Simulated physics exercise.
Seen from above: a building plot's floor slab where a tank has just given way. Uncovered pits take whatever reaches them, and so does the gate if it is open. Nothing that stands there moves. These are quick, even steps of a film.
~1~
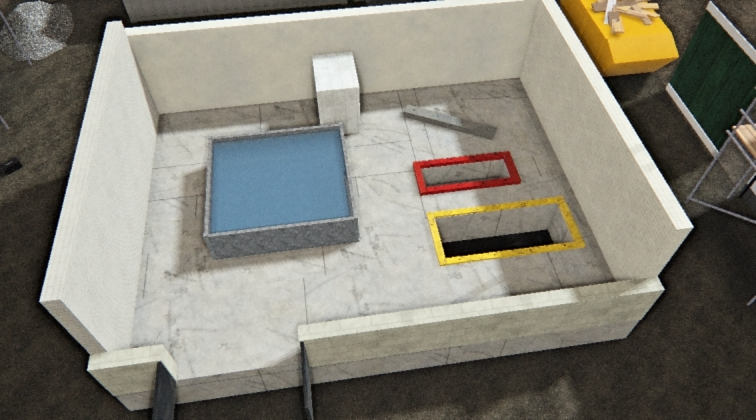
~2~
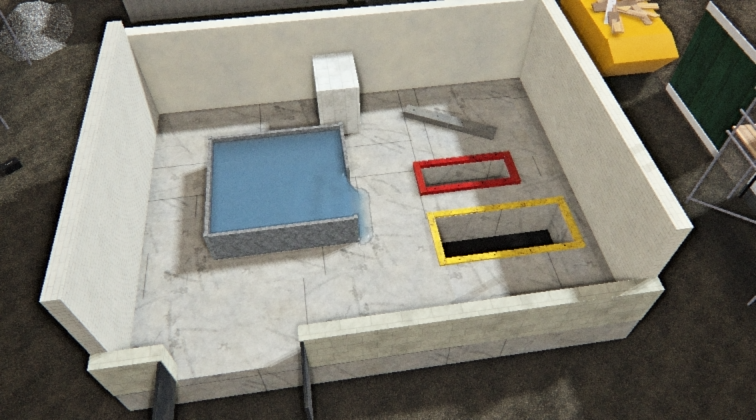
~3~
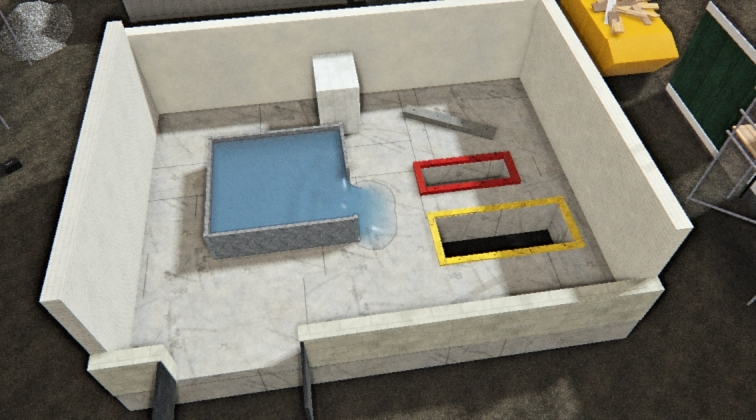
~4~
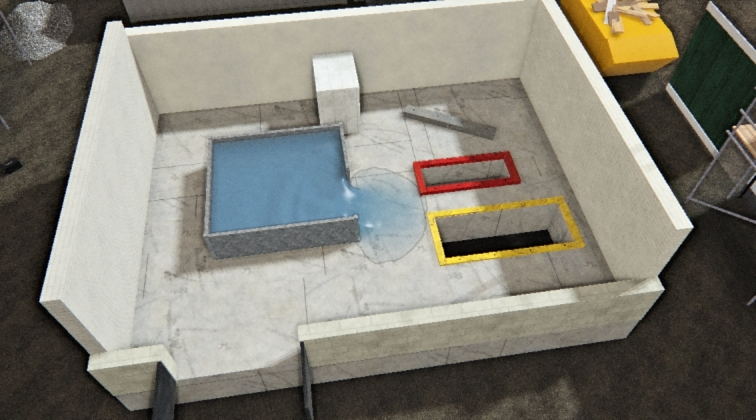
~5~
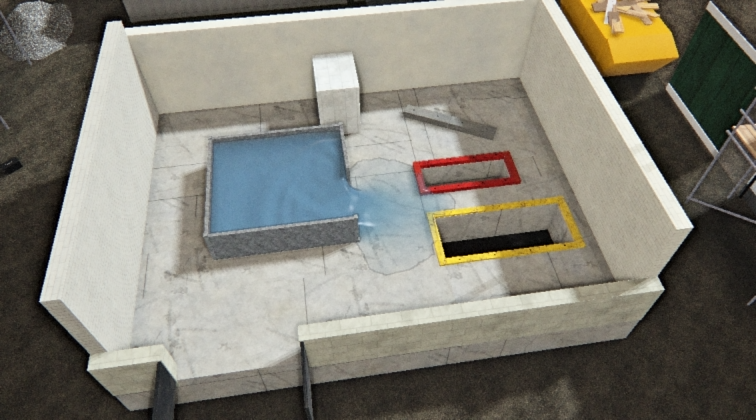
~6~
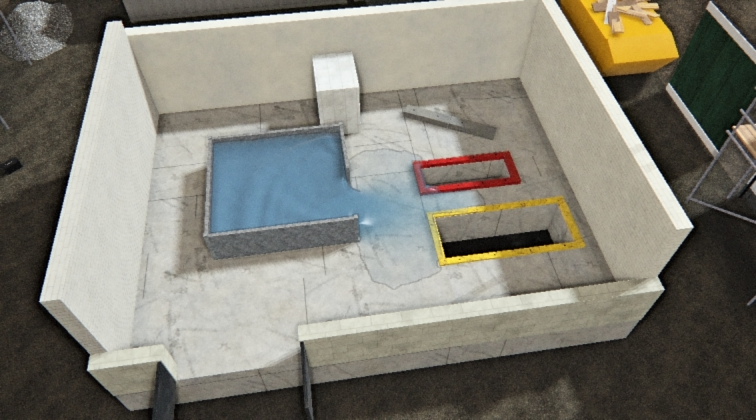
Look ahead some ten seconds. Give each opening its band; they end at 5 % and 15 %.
One by one: The gate takes under 5 %; the red pit takes between 5 and 15 %; the yellow pit takes over 15 %.
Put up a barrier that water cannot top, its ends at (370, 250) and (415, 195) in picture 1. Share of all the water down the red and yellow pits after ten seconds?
Per cent: Red 12, yellow 4.
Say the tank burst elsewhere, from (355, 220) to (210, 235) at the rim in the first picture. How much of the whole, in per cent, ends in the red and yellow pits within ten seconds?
In per cent: Red 0, yellow 12.
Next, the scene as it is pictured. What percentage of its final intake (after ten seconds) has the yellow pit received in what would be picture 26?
Some 45 per cent.
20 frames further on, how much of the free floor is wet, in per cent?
Some 40 per cent.
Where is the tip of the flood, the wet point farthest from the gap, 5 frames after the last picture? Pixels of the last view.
Close to (560, 179).
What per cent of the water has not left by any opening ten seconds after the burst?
Some 58 per cent.
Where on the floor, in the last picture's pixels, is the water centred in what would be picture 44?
At about (371, 200).
A moment on, water covers 20 % of the floor; the gate 0 %, the red pit 1 %, the yellow pit 4 %.
Next, water covers 25 % of the floor; the gate 0 %, the red pit 3 %, the yellow pit 9 %.
Then, water covers 40 % of the floor; the gate 0 %, the red pit 6 %, the yellow pit 16 %.
Later, water covers 50 % of the floor; the gate 0 %, the red pit 7 %, the yellow pit 27 %.
In the end, water covers 70 % of the floor; the gate 0 %, the red pit 8 %, the yellow pit 34 %.
